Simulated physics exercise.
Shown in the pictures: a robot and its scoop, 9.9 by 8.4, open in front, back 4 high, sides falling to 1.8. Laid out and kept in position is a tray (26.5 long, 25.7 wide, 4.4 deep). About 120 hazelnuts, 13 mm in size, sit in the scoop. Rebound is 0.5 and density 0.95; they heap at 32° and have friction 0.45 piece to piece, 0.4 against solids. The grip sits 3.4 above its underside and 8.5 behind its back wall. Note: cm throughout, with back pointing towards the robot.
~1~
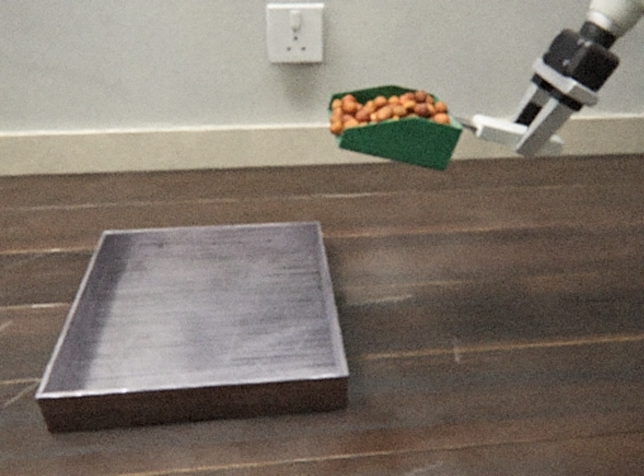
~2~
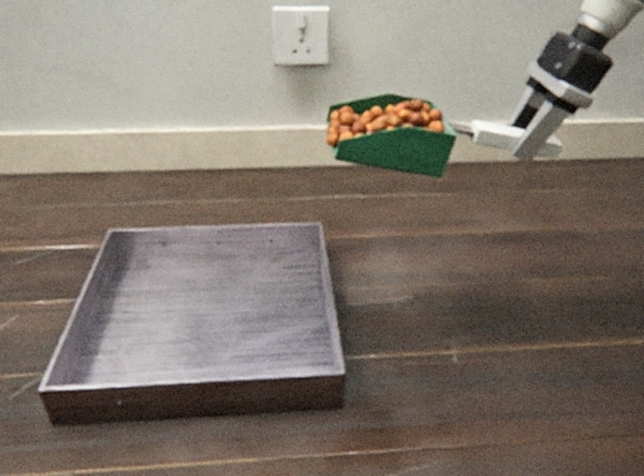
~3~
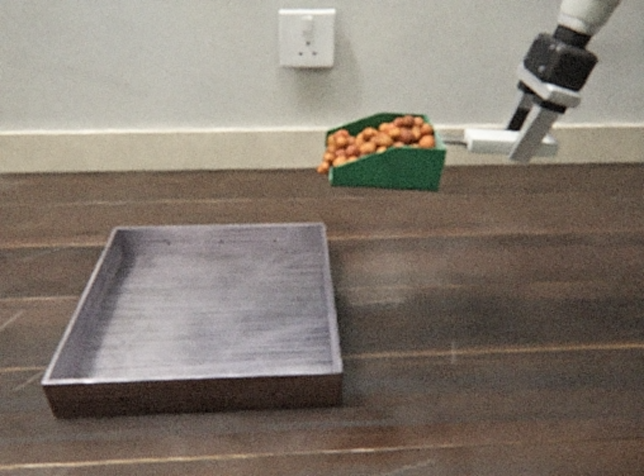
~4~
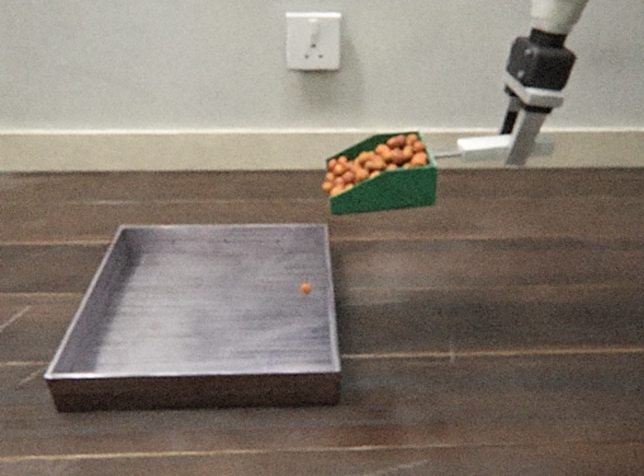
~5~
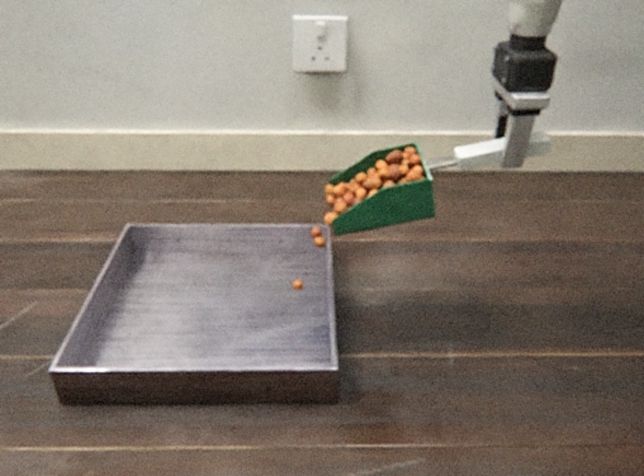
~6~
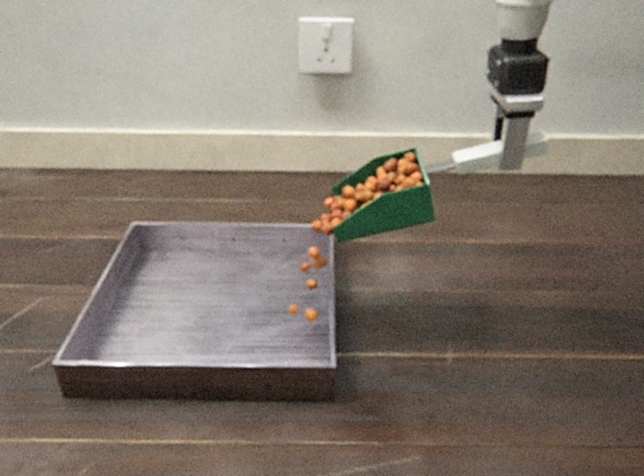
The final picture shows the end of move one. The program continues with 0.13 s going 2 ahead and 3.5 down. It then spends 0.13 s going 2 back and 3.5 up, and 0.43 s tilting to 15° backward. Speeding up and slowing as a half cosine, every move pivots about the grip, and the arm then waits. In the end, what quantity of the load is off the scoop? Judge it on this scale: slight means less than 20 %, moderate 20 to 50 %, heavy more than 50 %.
Heavy.
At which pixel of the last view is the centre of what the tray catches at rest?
It lands close to (266, 306).
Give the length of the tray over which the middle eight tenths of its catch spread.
About 16 centimetres.
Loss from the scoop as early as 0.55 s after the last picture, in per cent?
Share out: Near 75 %.
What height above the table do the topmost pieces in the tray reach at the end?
When it all comes to rest, you'd measure around 2.0 cm up from the table.
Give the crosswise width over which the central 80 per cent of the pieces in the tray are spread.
Leave out the outer tenth on each side and you get around 14 cm.
Then, 0.28 s later, tilted 16° forward, highest piece 17 above the table; 57 on the scoop, 35 in the tray, 25 in flight or on a rim.
Then, 0.55 s later, tilted 8° backward, highest piece 22 above the table; 81 in the tray, 30 on the scoop, 6 in flight or on a rim.
Then, 0.89 s later, tilted 15° backward, highest piece 23 above the table; 88 in the tray, 29 on the scoop.
Then, 1.94 s later, tilted 15° backward, highest piece 23 above the table; 88 in the tray, 29 on the scoop.
At rest, 88 in the tray, 29 on the scoop. That is 75 % off the scoop.
